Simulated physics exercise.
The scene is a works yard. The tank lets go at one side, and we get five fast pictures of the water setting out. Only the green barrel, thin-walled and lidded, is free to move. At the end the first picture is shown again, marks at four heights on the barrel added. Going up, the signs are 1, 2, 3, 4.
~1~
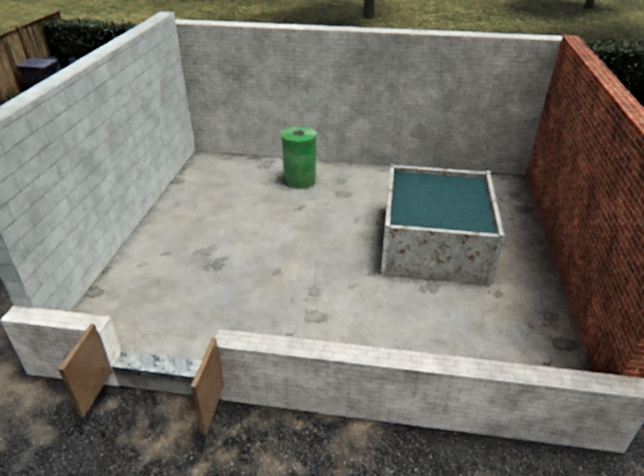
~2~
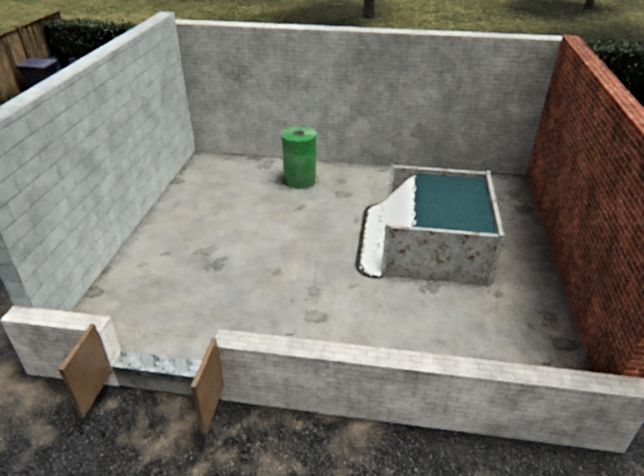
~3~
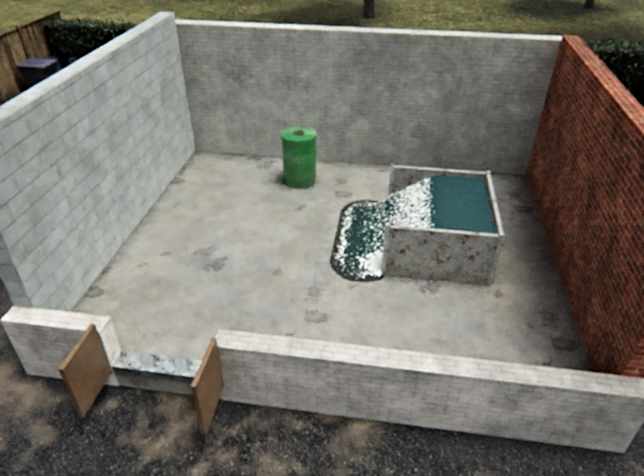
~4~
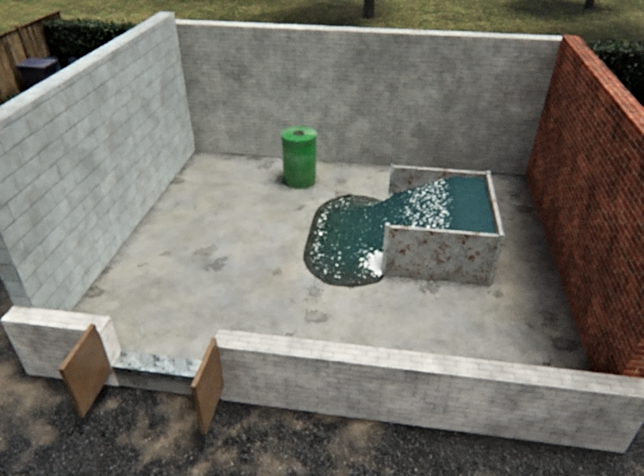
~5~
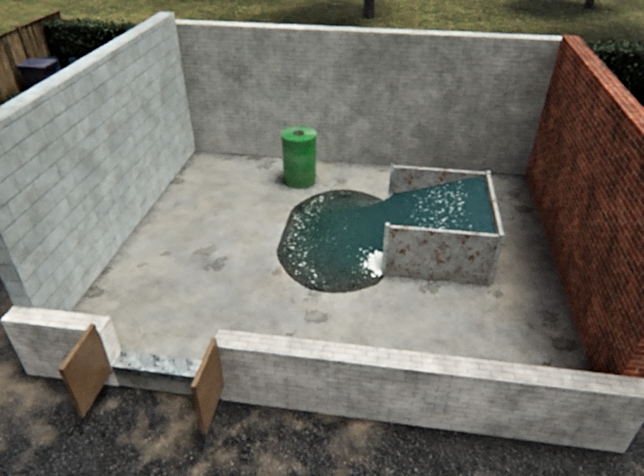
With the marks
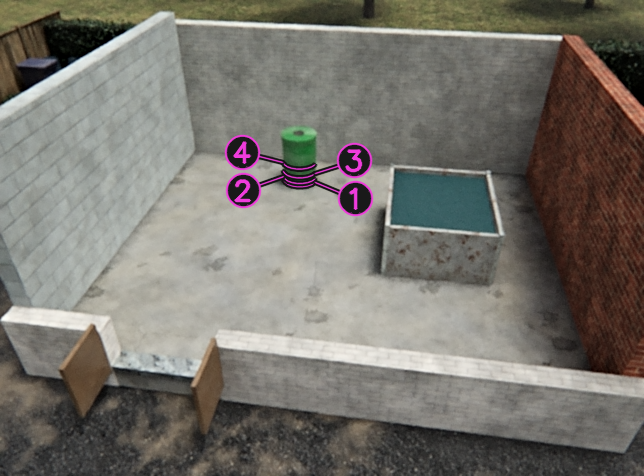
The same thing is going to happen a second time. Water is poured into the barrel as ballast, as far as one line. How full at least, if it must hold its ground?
Level 3 just does it.
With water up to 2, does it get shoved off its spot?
Yes, it does.
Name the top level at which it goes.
That would be 2.
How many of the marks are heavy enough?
Two of the four.
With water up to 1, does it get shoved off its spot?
Yes.
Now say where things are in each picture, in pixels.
Lid of the green barrel at (299, 134); tank full, its middle at (441, 202); open gate at (165, 326).
Water covers 2 % of the ground and is seen nearest the barrel at (373, 207).
Water covers 5 % of the ground and is seen nearest the barrel at (358, 203).
Water covers 8 % of the ground and is seen nearest the barrel at (326, 205).
Lid of the green barrel at (299, 134); water covers 11 % of the ground and is seen nearest the barrel at (316, 197).
On the marked copy, 1 at (297, 186); 2 at (297, 183); 3 at (296, 177); 4 at (296, 169); from the bottom up 1, 2, 3, 4.
Choosing 1, it is pushed about 3 times its own width away.
Choosing 2, it is pushed about half its own width away.
Choosing 3, it does not move.
Choosing 4, it does not move.
